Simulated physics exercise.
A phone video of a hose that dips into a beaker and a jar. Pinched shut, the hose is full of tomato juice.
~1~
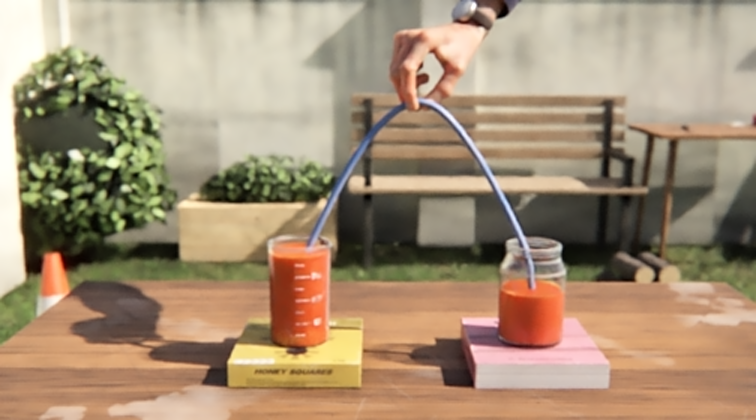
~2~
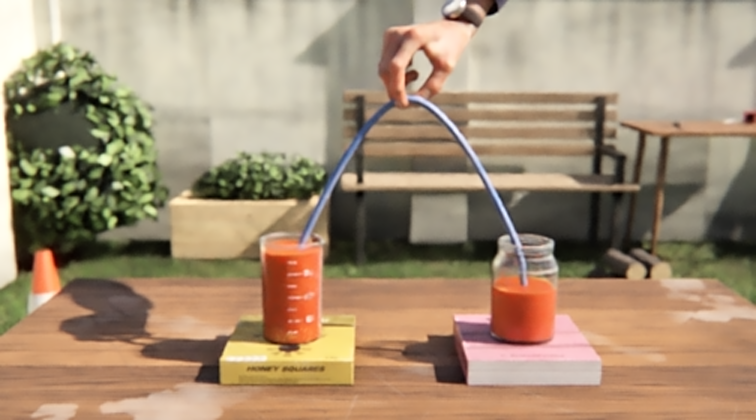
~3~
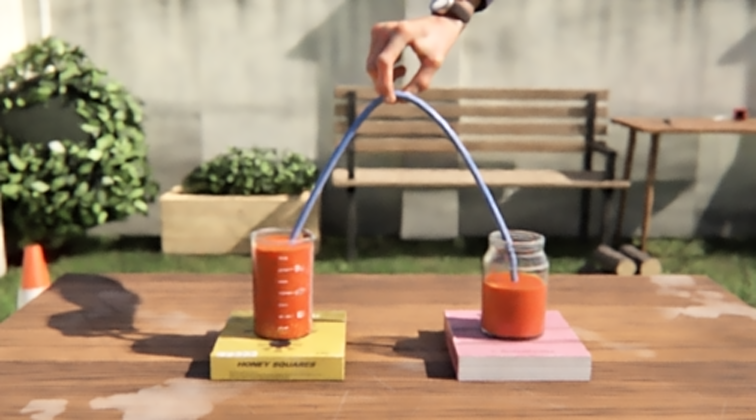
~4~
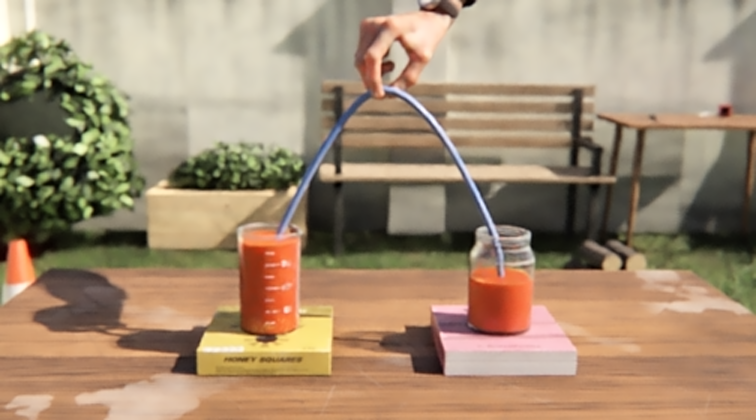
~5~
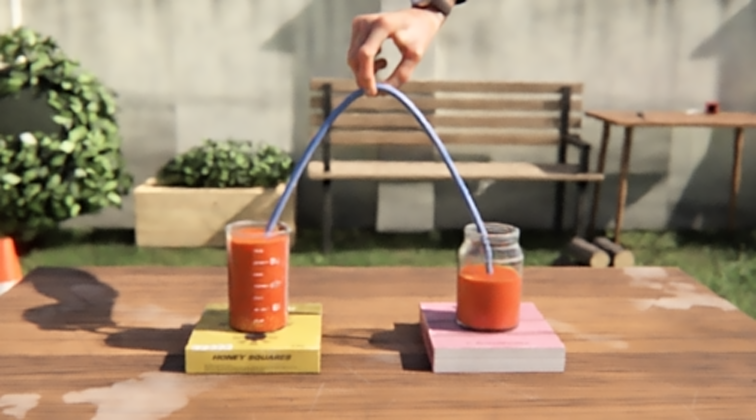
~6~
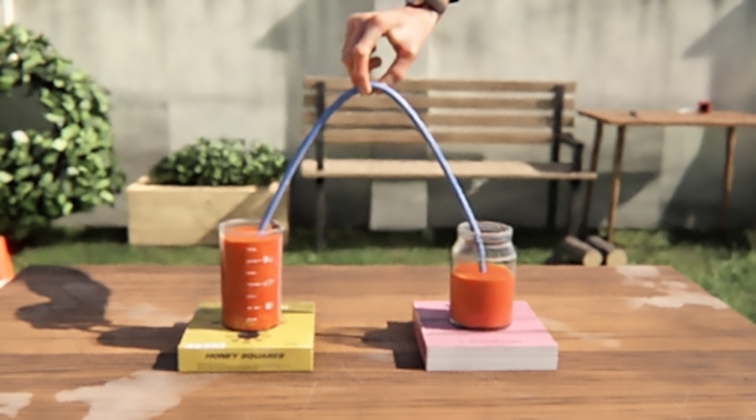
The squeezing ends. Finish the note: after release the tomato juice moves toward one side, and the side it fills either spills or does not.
Note: Tomato juice goes - the right side; receiving - does not spill.
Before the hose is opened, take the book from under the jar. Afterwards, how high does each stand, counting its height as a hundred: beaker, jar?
Levels: First 55 %, second 85 %.
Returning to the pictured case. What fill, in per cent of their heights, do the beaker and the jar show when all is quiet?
The first ends at 70 percent and the second at 70 percent.
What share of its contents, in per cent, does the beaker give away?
Roughly 25 per cent of it.
Next, the beaker is about three quarters full; the jar is about half full.
After that, the beaker is about three quarters full; the jar is about two thirds full.
Finally, the beaker is about two thirds full; the jar is about two thirds full; the two surfaces are level.
